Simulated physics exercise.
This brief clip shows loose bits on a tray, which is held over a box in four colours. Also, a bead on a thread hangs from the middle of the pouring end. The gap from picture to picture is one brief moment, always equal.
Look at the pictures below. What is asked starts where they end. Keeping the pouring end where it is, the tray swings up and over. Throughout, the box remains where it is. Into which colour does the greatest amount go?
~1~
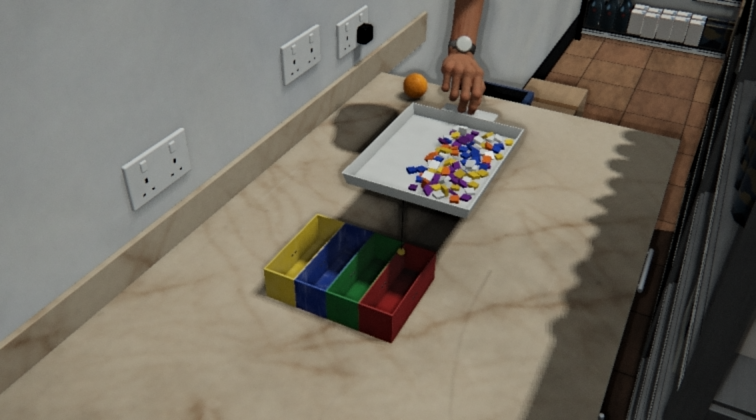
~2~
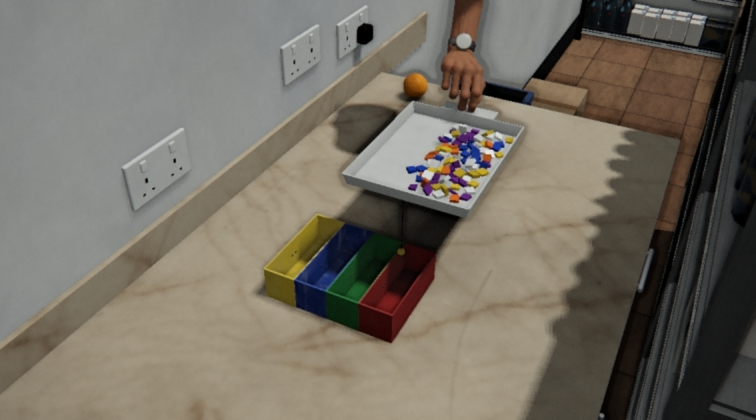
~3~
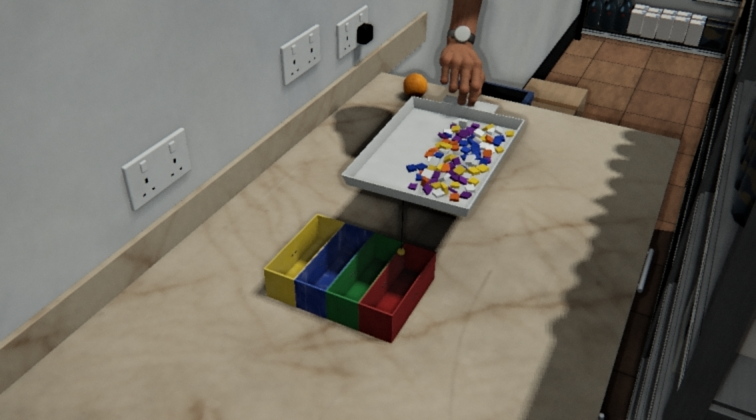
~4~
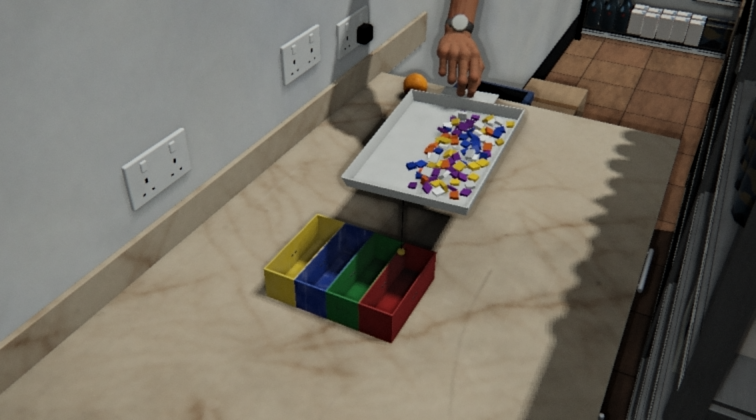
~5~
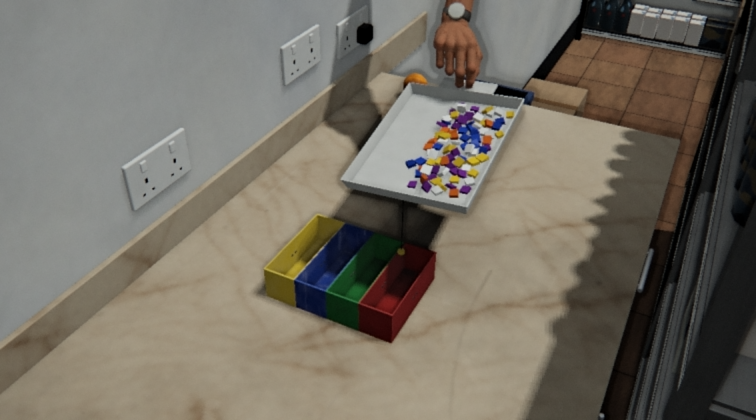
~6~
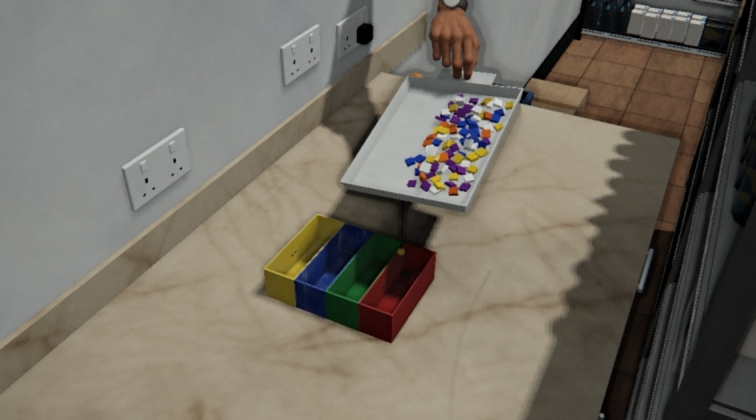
The greatest amount goes into blue.
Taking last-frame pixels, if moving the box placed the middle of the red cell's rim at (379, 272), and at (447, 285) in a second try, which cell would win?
In turn: That green cell; yellow.
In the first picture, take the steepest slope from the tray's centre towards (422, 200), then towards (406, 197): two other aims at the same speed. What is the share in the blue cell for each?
First heading 0 %, second heading 10 %.
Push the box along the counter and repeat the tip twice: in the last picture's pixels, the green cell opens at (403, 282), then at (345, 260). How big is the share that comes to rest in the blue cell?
First try: Roughly 20 per cent; second try: Roughly 20 per cent.
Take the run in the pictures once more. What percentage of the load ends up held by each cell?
The yellow cell holds about 0 %, the blue cell about 60 %, the green cell about 30 % and the red cell about 0 %.
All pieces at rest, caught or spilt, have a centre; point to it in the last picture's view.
Around (345, 277).
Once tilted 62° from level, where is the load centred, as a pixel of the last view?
I'd mark the middle close to (378, 178).
Soon after the last picture, tray tipped steeply; nearly all on the tray; a stray few falling or outside the box.
A little later, tray tipped past a quarter turn; about a third on the tray; about a third in the blue cell; a small part in the green cell; a stray few in the yellow cell; about a quarter falling or outside the box.
Later still, tray tipped past a quarter turn; about two thirds in the blue cell; about a third in the green cell; a stray few in the red cell; a stray few in the yellow cell.
At rest, tray tipped past a quarter turn; about two thirds in the blue cell; about a third in the green cell; a stray few in the red cell; a stray few in the yellow cell.
